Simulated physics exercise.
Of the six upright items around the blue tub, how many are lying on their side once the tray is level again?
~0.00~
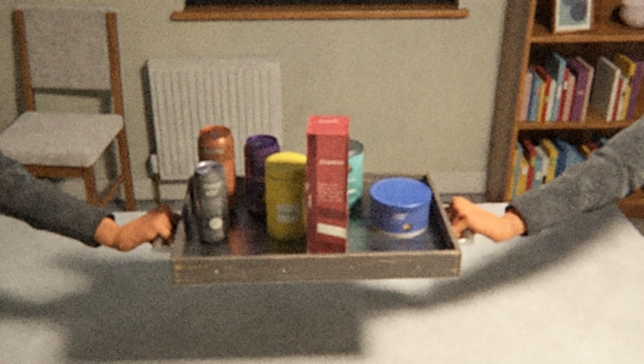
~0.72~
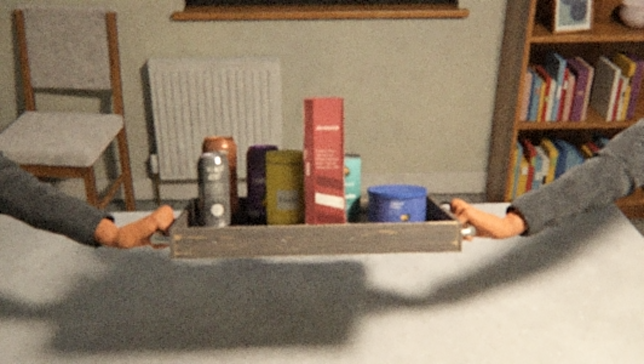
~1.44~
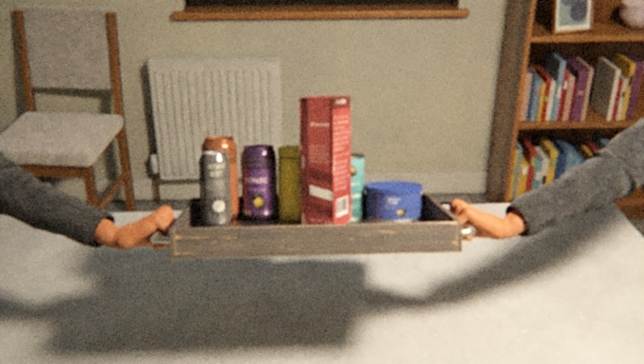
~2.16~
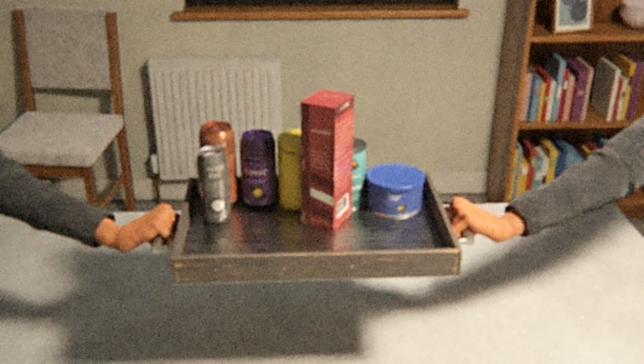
None of them are lying down. The red carton, the yellow jar, the turquoise tin and the three cans are all still standing.
